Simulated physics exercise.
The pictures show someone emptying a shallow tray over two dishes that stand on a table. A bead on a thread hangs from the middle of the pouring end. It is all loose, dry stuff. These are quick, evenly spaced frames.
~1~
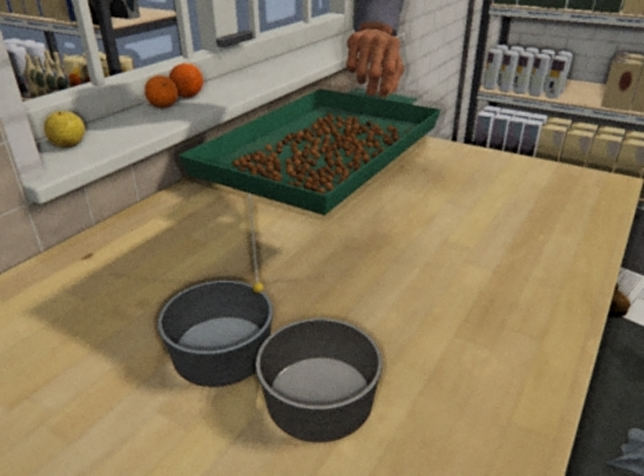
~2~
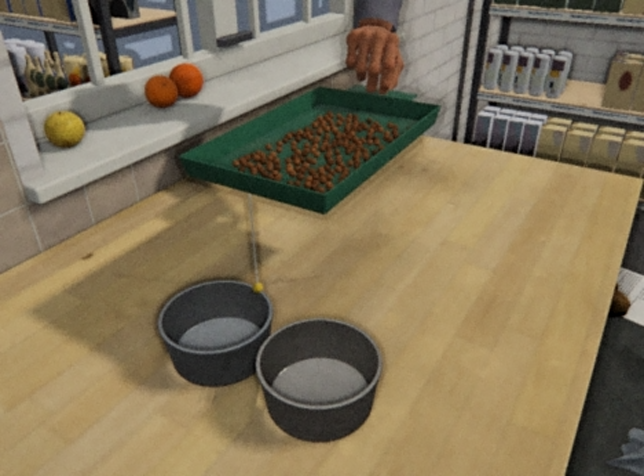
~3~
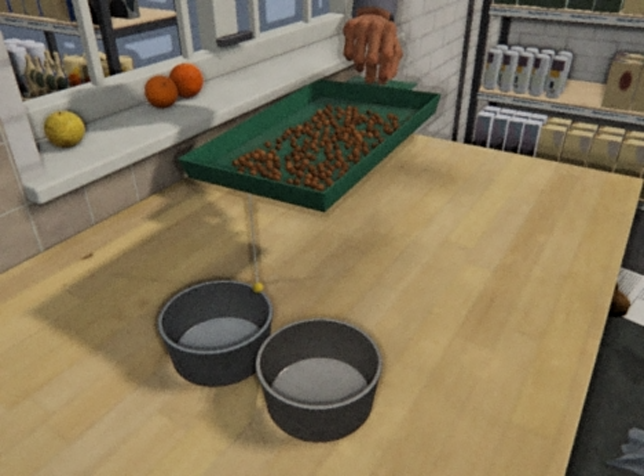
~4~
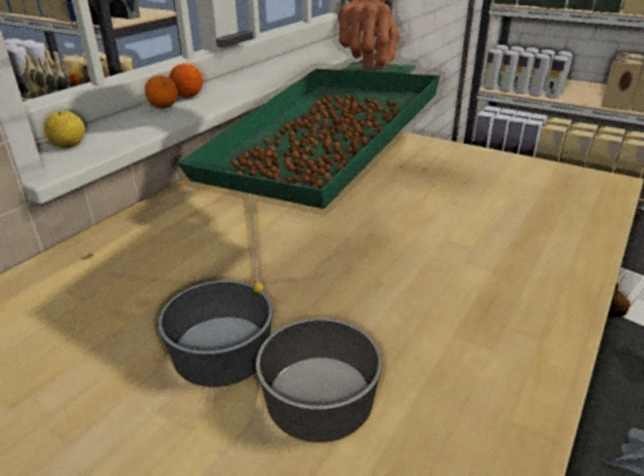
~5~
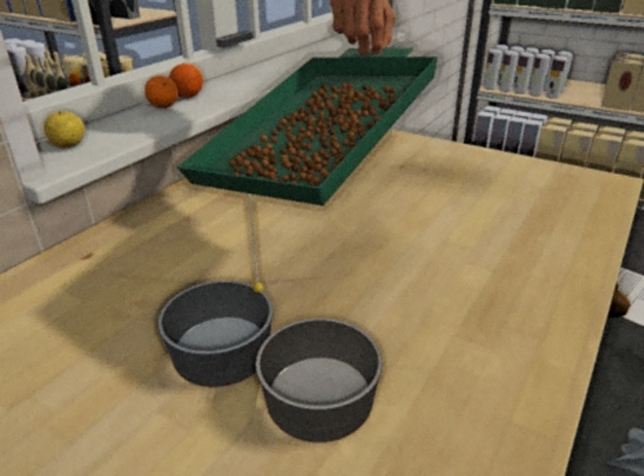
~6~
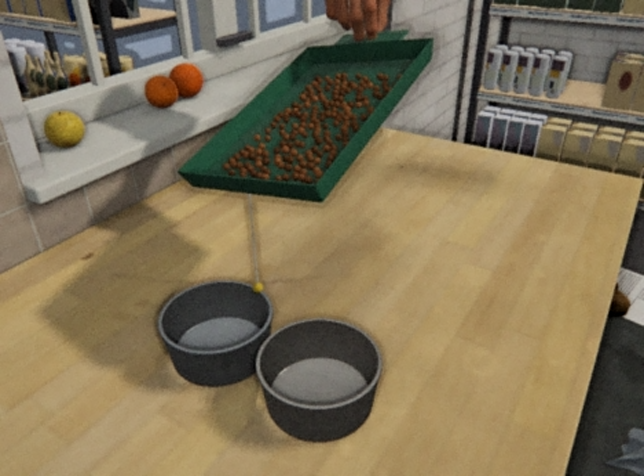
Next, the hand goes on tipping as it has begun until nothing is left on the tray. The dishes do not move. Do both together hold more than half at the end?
In the dishes lies under half of it.
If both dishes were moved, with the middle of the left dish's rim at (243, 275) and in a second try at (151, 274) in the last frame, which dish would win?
The first try: The dish on the left. The second: The left-hand dish.
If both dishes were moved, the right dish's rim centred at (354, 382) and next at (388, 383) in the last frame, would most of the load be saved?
In turn: Less than half; below a half.
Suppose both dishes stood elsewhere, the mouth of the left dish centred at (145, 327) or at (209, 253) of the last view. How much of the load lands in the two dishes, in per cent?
The first gives 10 %, the second 40 %.
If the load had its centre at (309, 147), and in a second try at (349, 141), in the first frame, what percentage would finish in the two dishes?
Roughly 30 per cent, and 20 per cent.
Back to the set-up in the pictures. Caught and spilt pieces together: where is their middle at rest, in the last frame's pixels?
Close to (168, 319).
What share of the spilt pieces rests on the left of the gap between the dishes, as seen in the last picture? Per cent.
Close to 90 per cent.
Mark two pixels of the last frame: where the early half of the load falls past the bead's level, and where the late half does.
The first part at (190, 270); the rest at (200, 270).
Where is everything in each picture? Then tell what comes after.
Corners of the pouring end near (186, 154) and (324, 192), level; middle of the load near (322, 151), cereal balls; left dish near (180, 362); right dish near (285, 416); bead on its thread near (258, 288), in the first picture.
Corners of the pouring end near (186, 155) and (324, 192), level; middle of the load near (322, 149), in the second picture.
Corners of the pouring end near (185, 158) and (322, 190), tipped barely, lowest at the left corner; middle of the load near (322, 144), in the third picture.
Corners of the pouring end near (184, 161) and (320, 187), tipped a little, lowest at the left corner; middle of the load near (320, 137), in the fourth picture.
Corners of the pouring end near (183, 165) and (317, 184), tipped a little, lowest at the left corner; middle of the load near (317, 131), in the fifth picture.
Corners of the pouring end near (183, 169) and (314, 182), tipped clearly, lowest at the left corner; middle of the load near (310, 126), all but a few on the move; left dish near (180, 362); right dish near (285, 416), in the sixth picture.
Shortly afterwards, tray tipped steeply; the bulk on the tray; only a few in the left dish; only a few outside both; a little in the air.
Next, tray tipped past a quarter turn; near a quarter on the tray; near a quarter in the left dish; near a third outside both; near a quarter in the air.
Some moments later, tray tipped past a quarter turn; near a quarter in the left dish; the bulk outside both.
In the end, tray tipped past a quarter turn; none at all in the right dish; near a quarter in the left dish; the bulk outside both.
